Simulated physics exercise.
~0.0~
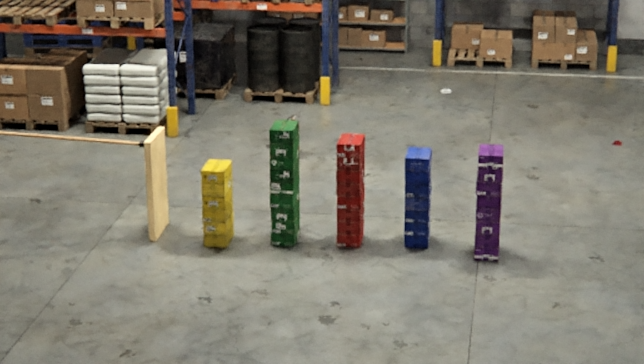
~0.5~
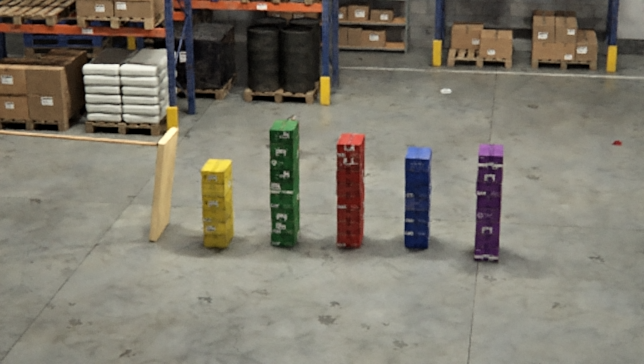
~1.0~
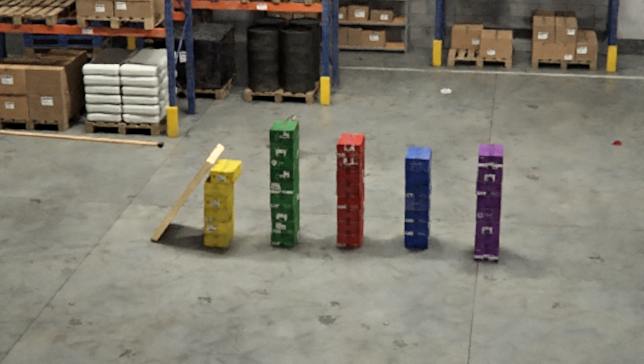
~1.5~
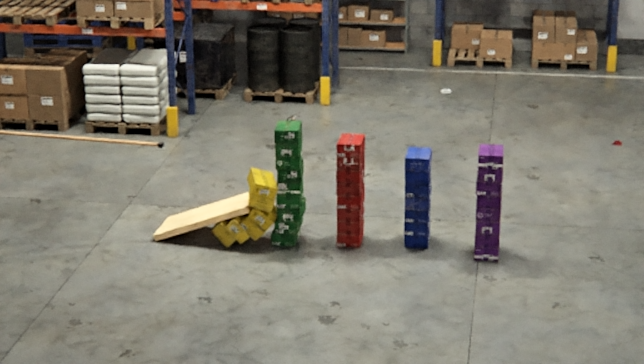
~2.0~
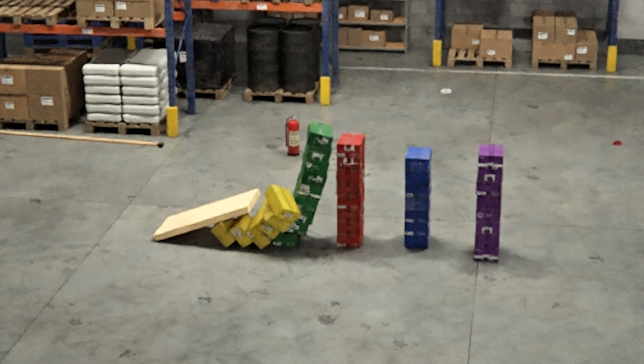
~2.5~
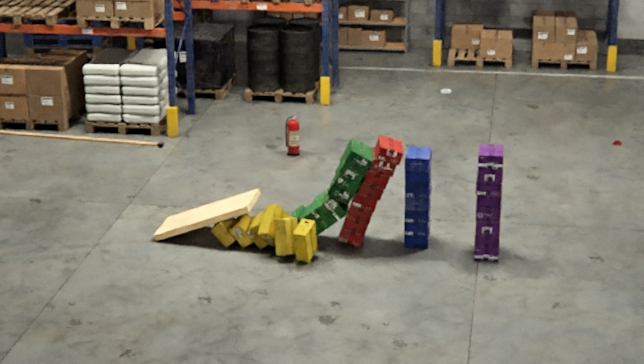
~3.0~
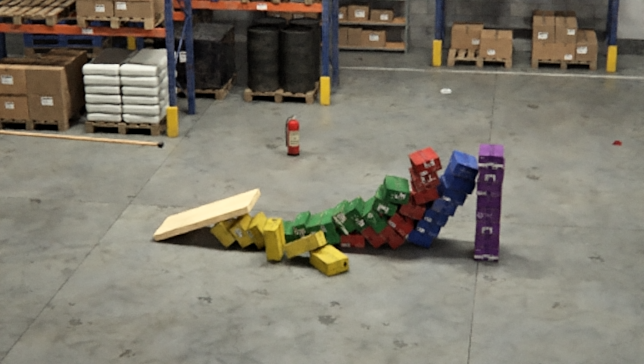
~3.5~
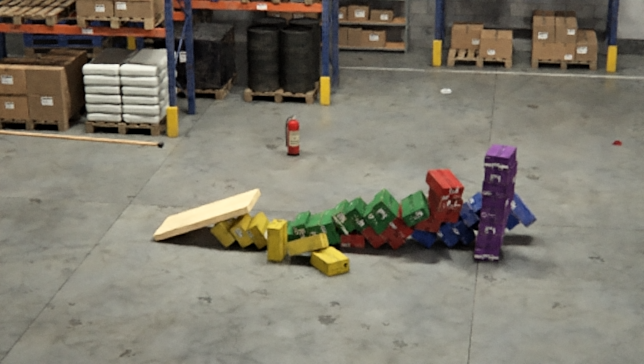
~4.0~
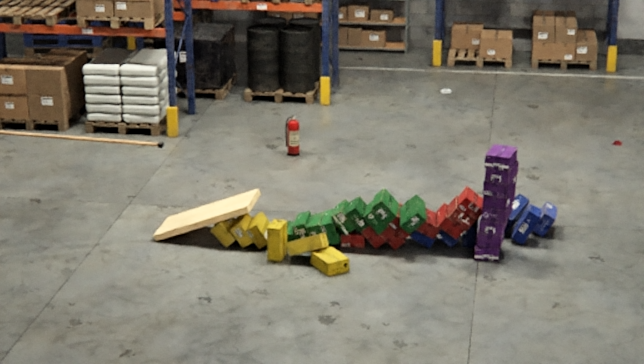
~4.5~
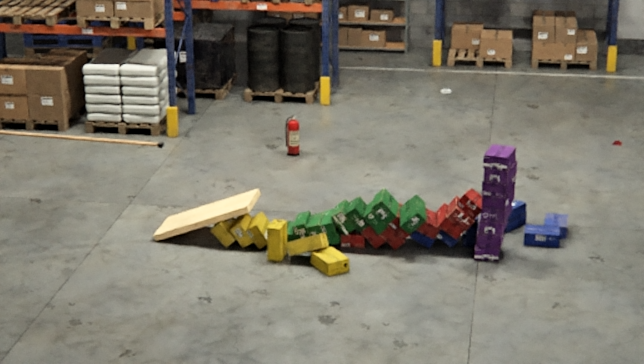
A board tips right and topples the yellow, green, red and blue stacks, leaving purple standing.
